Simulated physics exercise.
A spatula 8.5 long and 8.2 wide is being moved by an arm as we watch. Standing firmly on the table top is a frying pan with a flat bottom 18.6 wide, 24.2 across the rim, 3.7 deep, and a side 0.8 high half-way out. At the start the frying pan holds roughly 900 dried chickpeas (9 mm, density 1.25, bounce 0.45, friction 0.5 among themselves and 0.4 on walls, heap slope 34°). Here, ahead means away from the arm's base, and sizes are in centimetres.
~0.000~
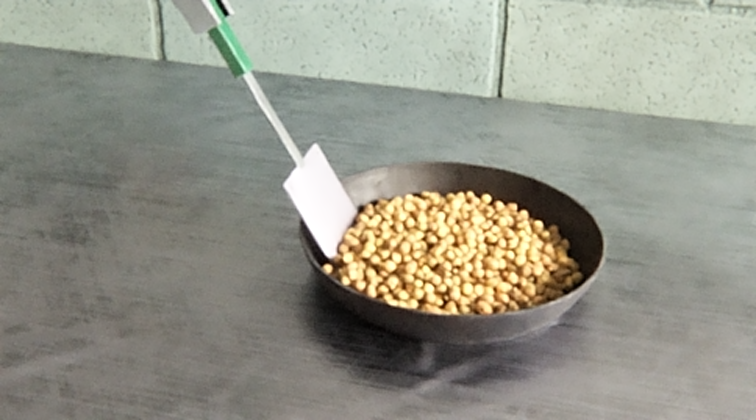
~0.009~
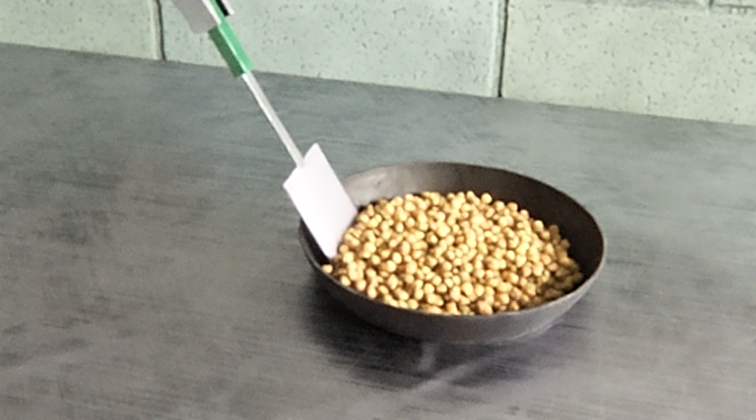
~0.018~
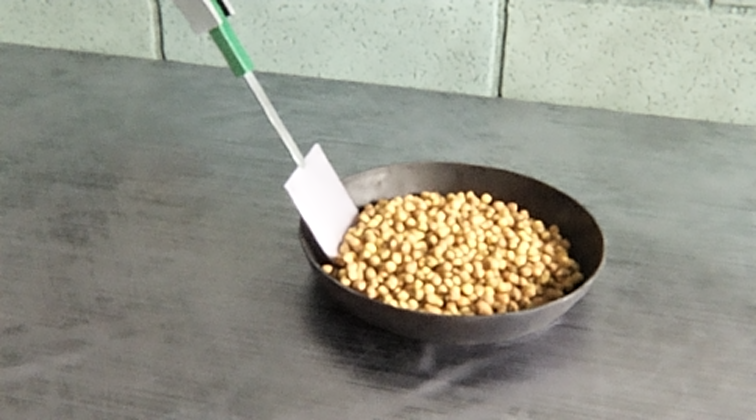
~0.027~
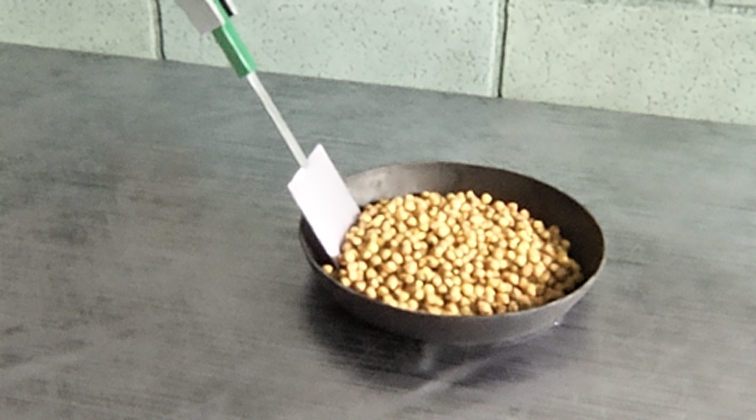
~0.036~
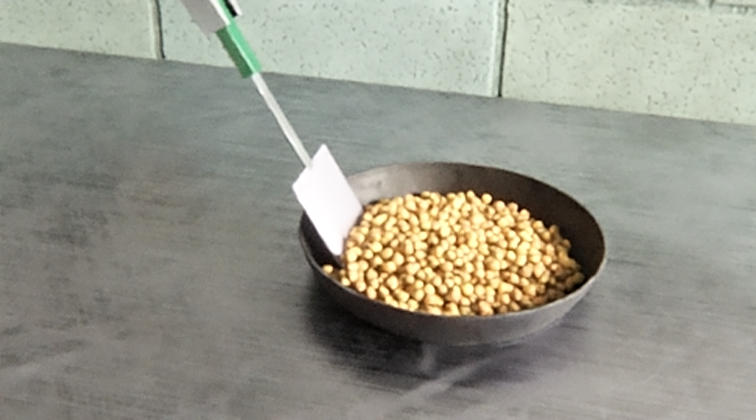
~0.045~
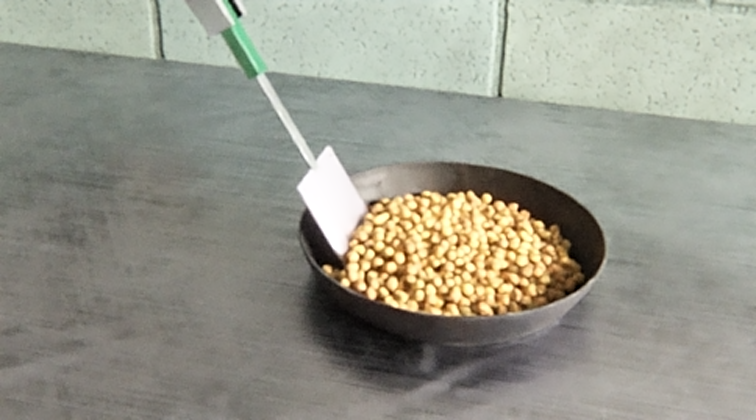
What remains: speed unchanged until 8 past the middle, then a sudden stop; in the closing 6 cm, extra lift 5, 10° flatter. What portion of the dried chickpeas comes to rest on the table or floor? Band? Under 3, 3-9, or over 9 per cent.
3-9 per cent.
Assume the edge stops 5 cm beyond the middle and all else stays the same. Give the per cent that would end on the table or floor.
Then the share is near 0 in a hundred.
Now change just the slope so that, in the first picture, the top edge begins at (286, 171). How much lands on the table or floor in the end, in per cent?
5 percent or so.
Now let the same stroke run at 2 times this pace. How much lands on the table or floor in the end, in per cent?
Estimate: Close to 15 %.
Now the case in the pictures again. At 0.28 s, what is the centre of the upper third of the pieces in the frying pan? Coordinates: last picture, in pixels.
It is centred at about (532, 250).
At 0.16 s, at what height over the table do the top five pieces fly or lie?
4 cm or so.
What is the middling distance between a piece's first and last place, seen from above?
Distance: Near 3 cm.
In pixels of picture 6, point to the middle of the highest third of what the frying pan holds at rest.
(549, 256).
After 0.16 s, sloping 59°, highest piece 4 above the table; 900 in the frying pan.
After 0.28 s, sloping 55°, highest piece 5 above the table; 900 in the frying pan.
After 0.54 s, sloping 49°, highest piece 5 above the table; 858 in the frying pan, 40 on the table or floor, 2 on the blade or in flight.
After 1.59 s, sloping 49°, highest piece 5 above the table; 856 in the frying pan, 44 on the table or floor.
In the end, 856 in the frying pan, 44 on the table or floor. That is 5 % on the table or floor.
